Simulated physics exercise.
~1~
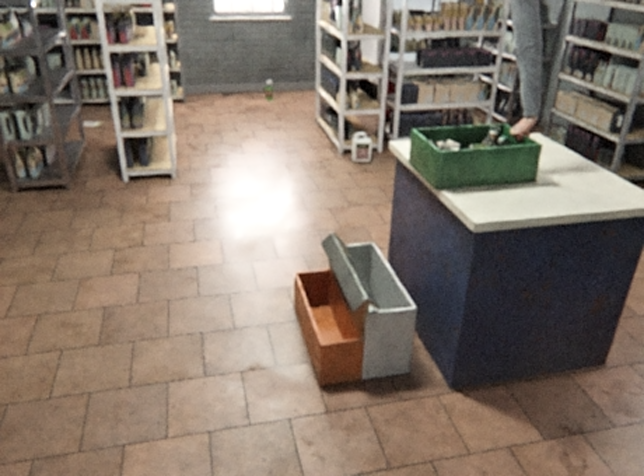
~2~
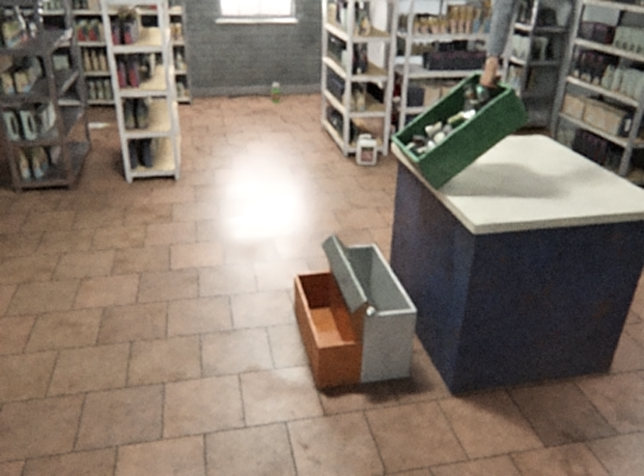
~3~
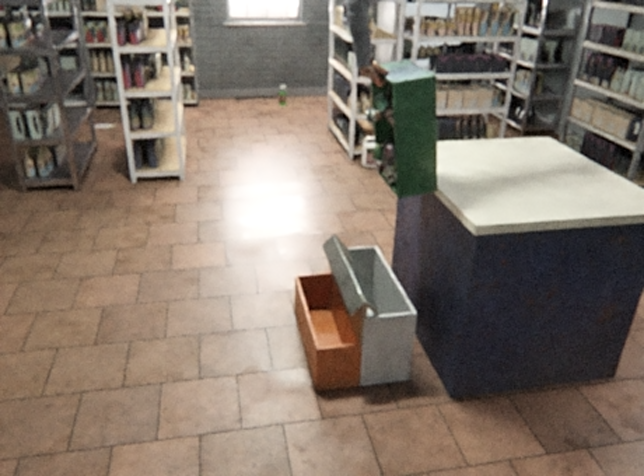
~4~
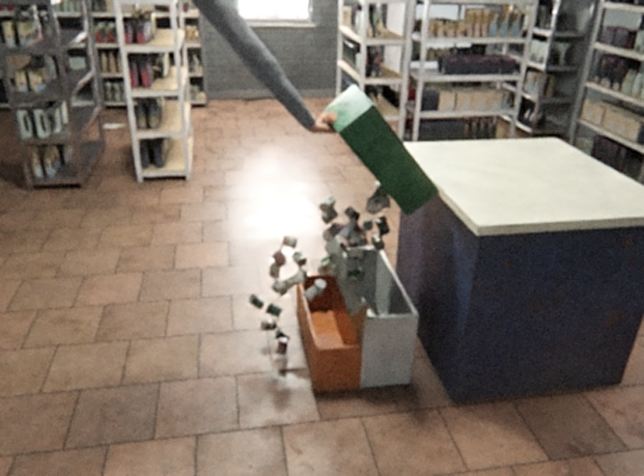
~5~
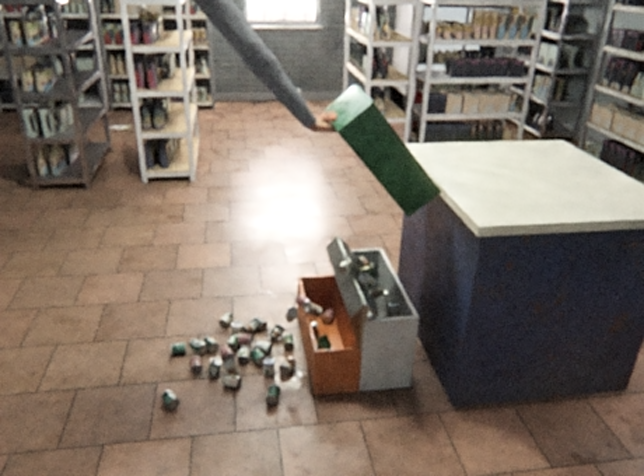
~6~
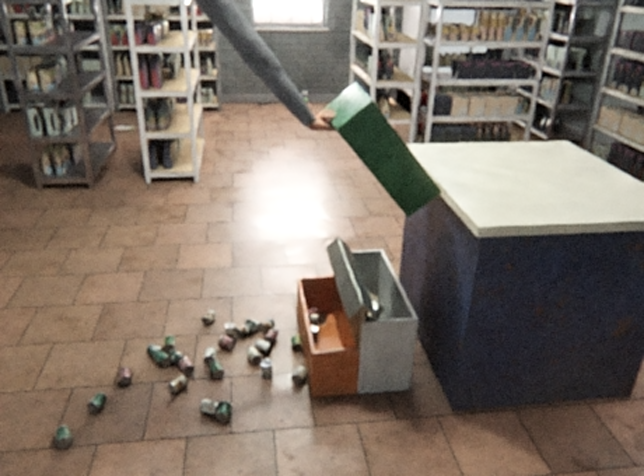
A grey-sleeved arm handles a green crate of small tins on a pale-topped, dark blue bench in a tiled room lined with stocked shelves, seen from slightly above. On the floor to the bench's left stand a white box and, left of it, an orange bin, with a sloping grey ridge between them. The crate tilts leftward over the bench's edge until it is steeply tipped. Its tins tumble out in a loose stream. Some drop into the white box and a few into the orange bin, but many fall past and roll left, ending scattered across the tiles.
